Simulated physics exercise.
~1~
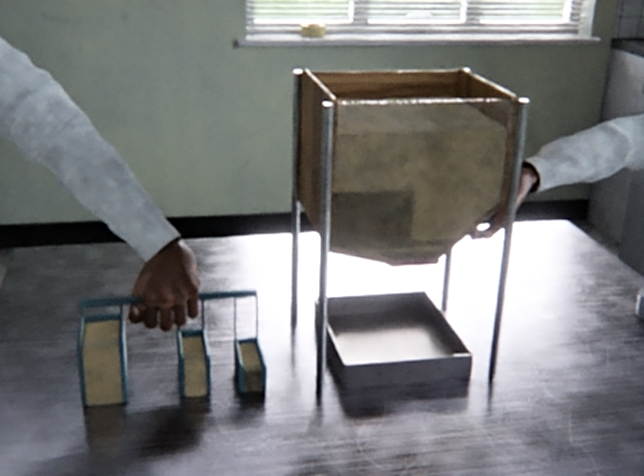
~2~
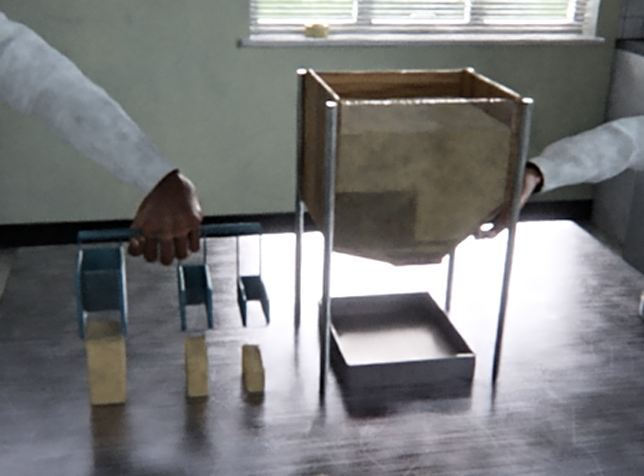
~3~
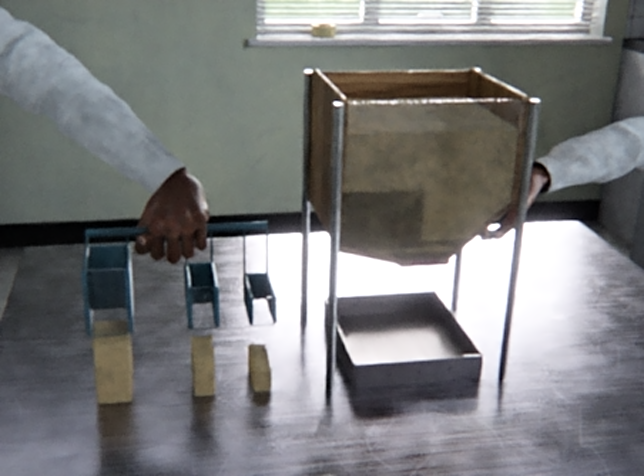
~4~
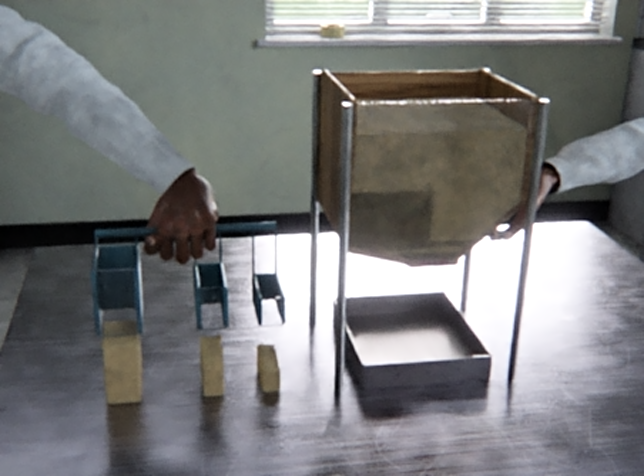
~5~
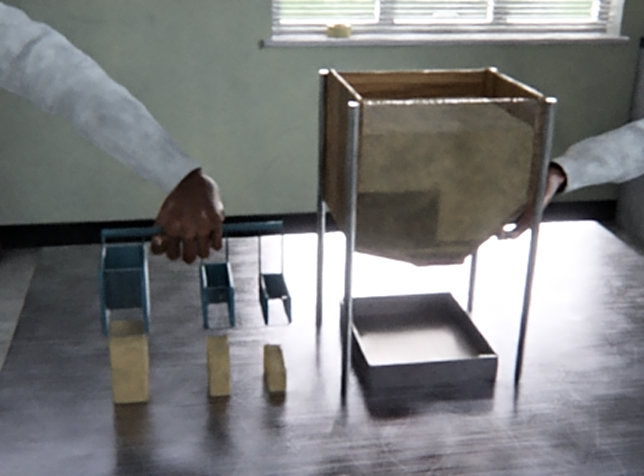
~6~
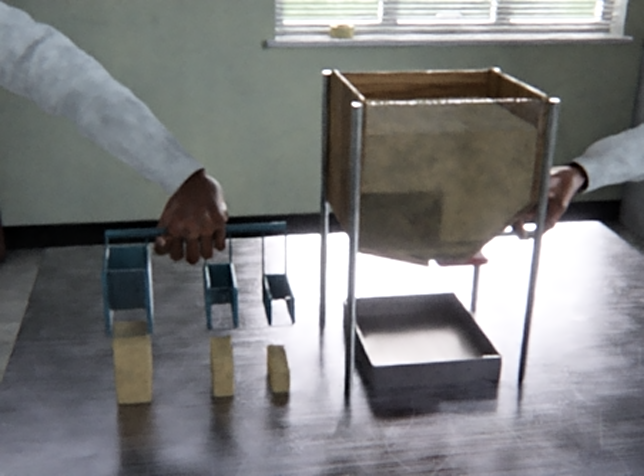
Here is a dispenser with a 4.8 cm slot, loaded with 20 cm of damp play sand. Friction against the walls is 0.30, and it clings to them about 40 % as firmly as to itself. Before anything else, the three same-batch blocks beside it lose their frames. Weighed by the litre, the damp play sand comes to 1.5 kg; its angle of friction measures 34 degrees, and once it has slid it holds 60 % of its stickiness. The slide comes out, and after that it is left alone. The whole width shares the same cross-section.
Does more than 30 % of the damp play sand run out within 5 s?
Jams.
Last picture + 0.35 s, 0 % has run out.
Last picture + 0.77 s, 0 % has run out.
Last picture + 1.18 s, 0 % has run out.
Last picture + 1.60 s, 0 % has run out.
Last picture + 4.90 s, 0 % has run out.
